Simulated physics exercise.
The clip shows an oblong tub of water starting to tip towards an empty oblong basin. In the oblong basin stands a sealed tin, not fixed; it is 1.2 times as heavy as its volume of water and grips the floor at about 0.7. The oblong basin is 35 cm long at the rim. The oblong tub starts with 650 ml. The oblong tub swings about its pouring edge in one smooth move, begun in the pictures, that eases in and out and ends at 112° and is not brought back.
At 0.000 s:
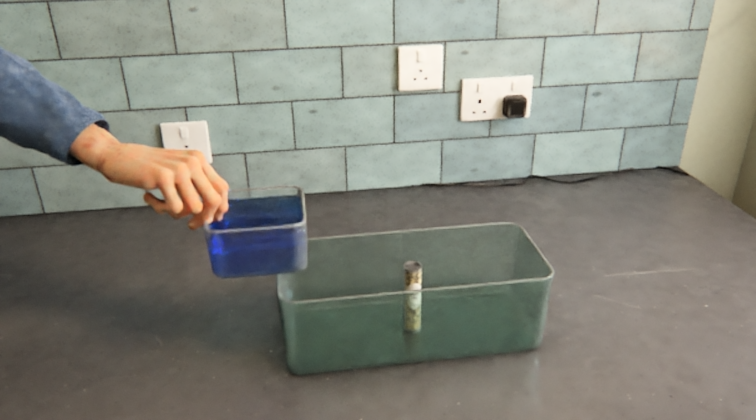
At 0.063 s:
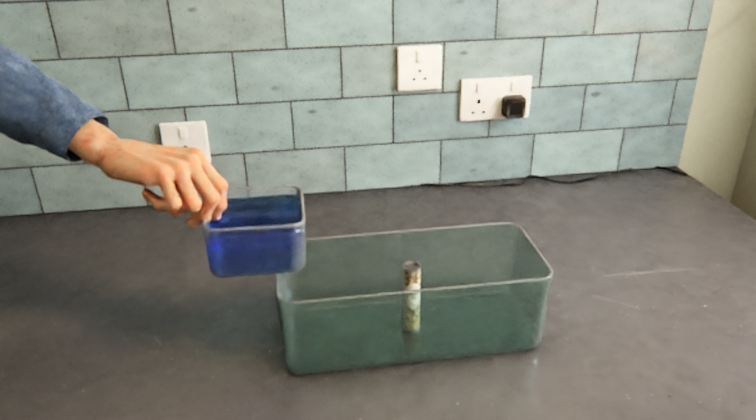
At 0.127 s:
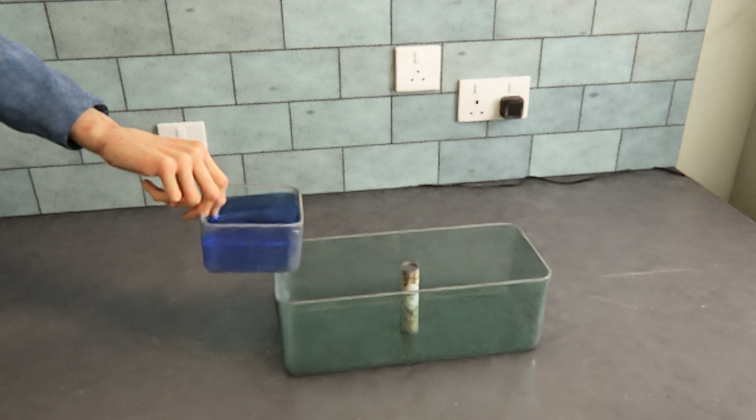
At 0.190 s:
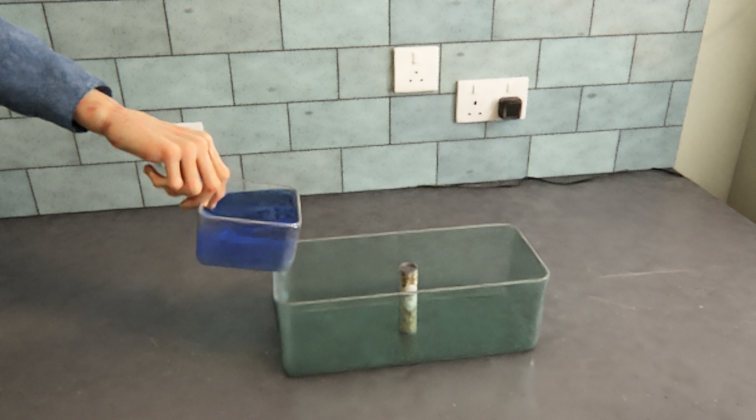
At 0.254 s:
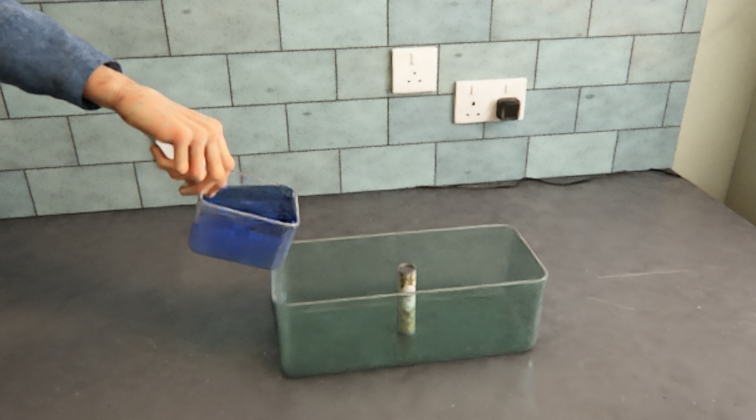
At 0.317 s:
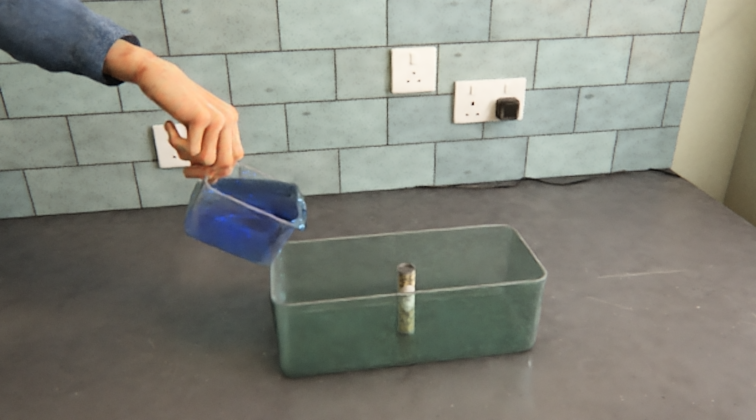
A hand held a small tub of blue water beside a larger, clear oblong basin with a tin standing in it, then steadily tilted the tub rightward until water reached its lip.
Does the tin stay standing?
The tin goes over.
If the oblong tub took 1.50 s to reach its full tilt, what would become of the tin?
The tin remains upright.
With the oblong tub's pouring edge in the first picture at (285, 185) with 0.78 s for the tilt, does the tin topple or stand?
Then it goes over.
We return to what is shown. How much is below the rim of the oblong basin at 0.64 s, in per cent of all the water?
About 32 per cent.
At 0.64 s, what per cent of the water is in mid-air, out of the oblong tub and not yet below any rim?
Near 42 in a hundred.
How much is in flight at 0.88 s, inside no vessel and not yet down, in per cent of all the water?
Near 7 in a hundred.
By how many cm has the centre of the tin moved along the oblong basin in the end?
About 7.5 cm.
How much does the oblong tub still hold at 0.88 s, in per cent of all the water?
Some 2 per cent.
By 0.64 s the tilt is 91° and 26 per cent is still to pour; the tin stands where it began.
By 0.88 s the tilt is 112° and 2 per cent is still to pour; the tin leans 8°.
By 1.12 s the tilt is 112° and 0 per cent is still to pour; the tin leans 57°.
By 1.39 s the tilt is 112° and 0 per cent is still to pour; the tin lies on its side.
At rest the tin lies on its side.
